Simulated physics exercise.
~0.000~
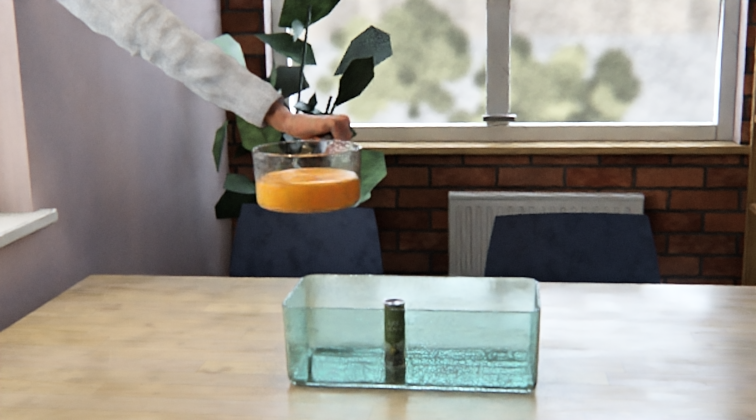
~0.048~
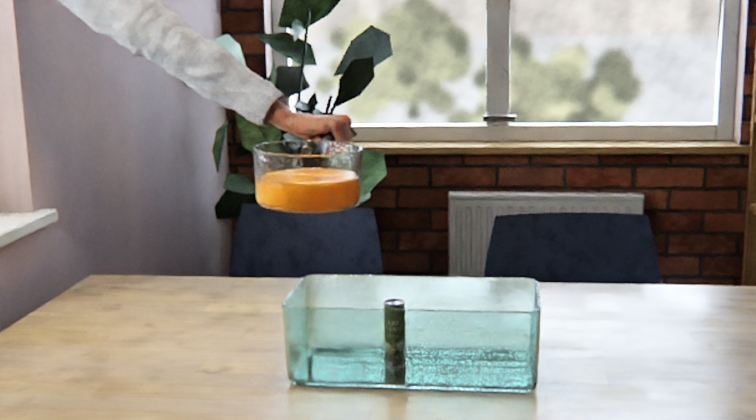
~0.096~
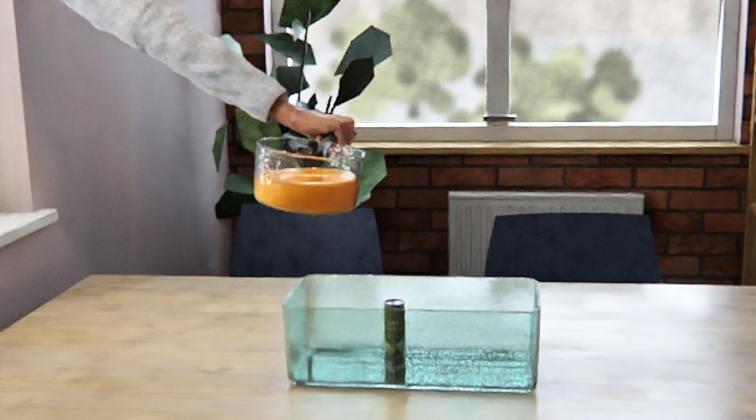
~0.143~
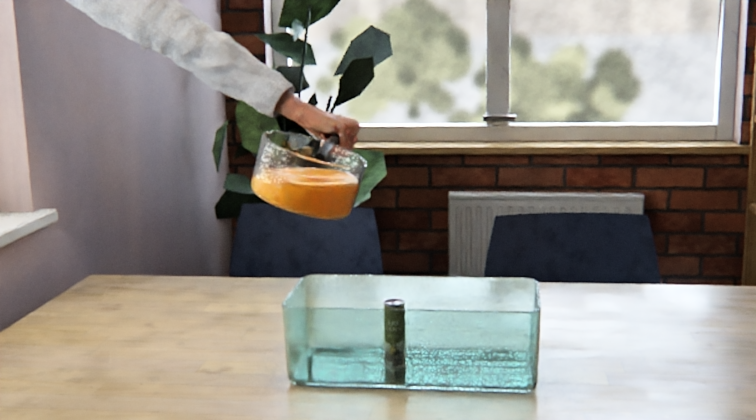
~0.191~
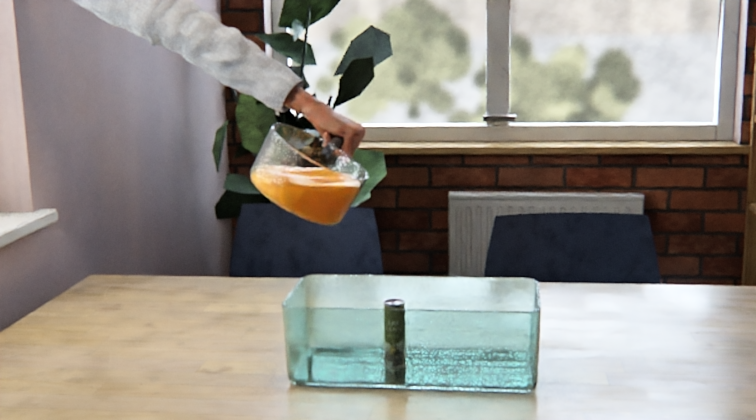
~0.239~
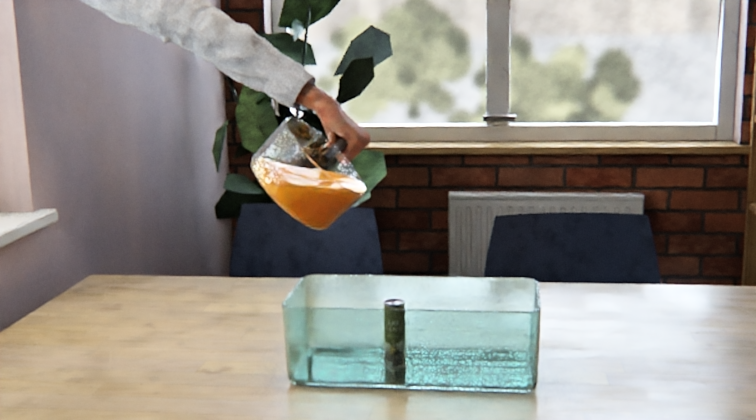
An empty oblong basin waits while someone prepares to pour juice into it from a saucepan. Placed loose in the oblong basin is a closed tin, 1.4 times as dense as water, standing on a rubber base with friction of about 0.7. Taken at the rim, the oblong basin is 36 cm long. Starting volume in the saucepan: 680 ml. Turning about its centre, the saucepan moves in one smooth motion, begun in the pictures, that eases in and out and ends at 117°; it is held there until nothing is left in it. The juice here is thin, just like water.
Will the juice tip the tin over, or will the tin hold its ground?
Most likely it will capsize.
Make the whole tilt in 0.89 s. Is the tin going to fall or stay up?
It stays steady, then.
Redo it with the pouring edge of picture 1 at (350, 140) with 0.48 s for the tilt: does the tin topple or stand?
It tumbles.
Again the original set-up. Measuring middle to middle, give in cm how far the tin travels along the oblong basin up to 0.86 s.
Estimate: Around 4 cm.
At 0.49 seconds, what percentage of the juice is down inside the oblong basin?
I'd estimate some 28 percent of the liquid.
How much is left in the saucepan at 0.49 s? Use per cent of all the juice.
Close to 18 in a hundred.
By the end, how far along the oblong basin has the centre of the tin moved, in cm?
In the end the tin's centre has shifted about 7.5 centimetres.
By 0.49 s the tilt is 112° and 17 per cent is still to pour; the tin stands where it began.
By 0.67 s the tilt is 117° and 3 per cent is still to pour; the tin leans 7°.
By 0.86 s the tilt is 117° and 0 per cent is still to pour; the tin leans 32°.
By 1.06 s the tilt is 117° and 0 per cent is still to pour; the tin lies on its side.
At rest the tin lies on its side.
